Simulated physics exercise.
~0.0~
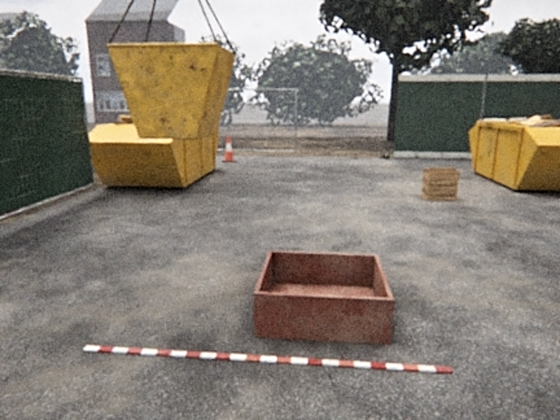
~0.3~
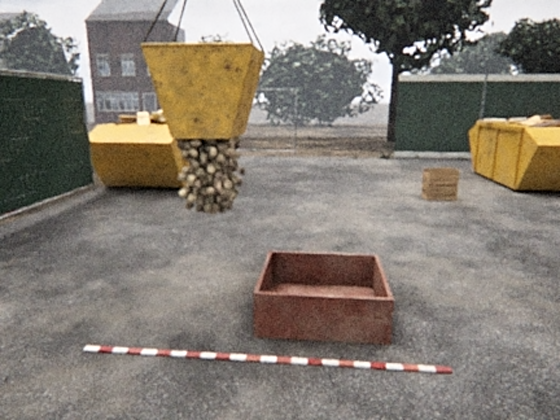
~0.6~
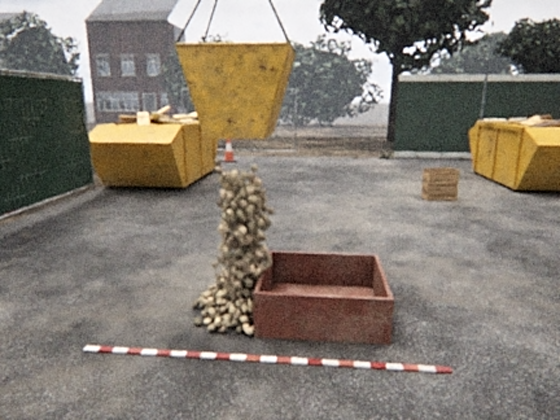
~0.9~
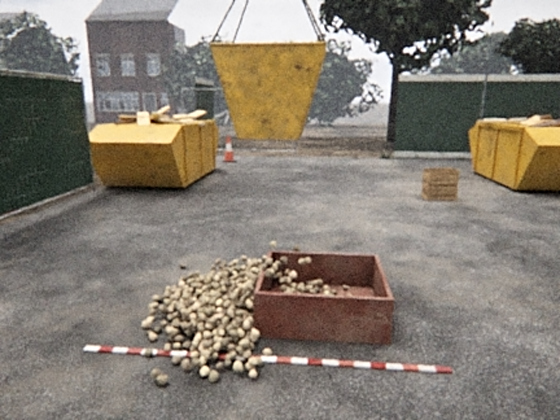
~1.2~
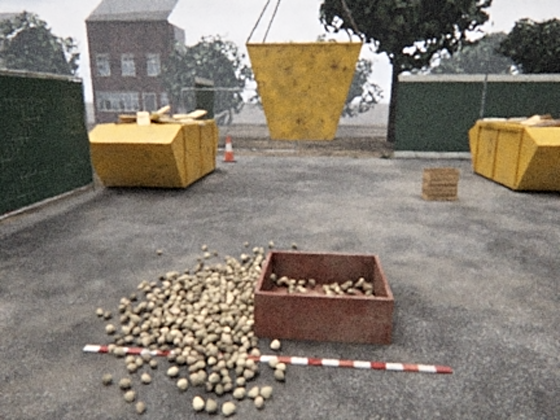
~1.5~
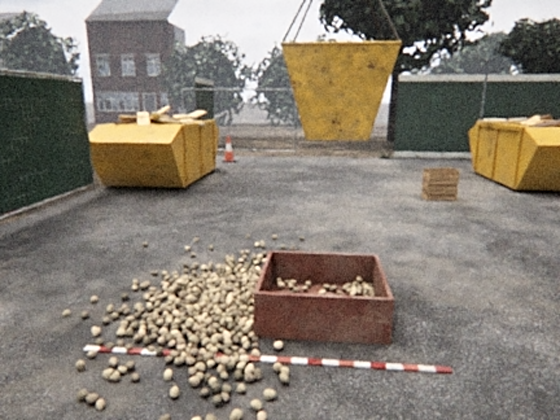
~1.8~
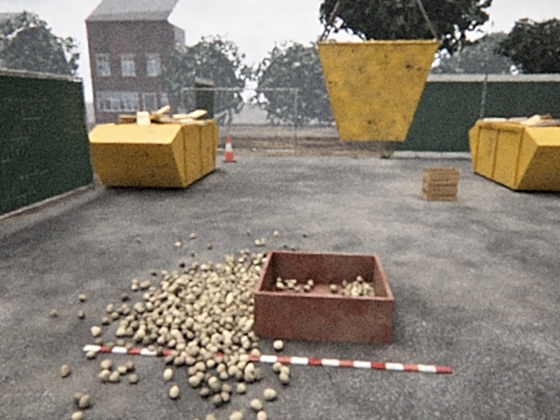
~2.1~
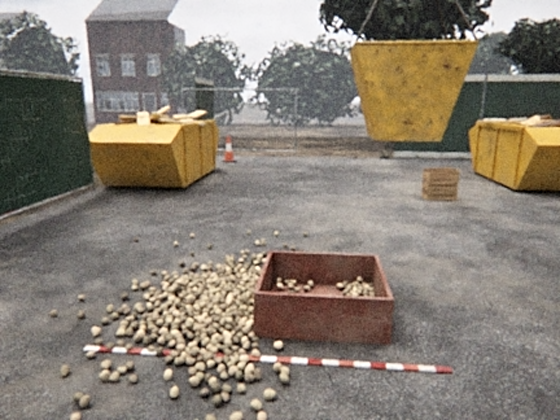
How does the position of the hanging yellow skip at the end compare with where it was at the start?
At the start the skip hangs at the upper left of the yard, and by the end it hangs at the upper right, near the yellow container on that side.
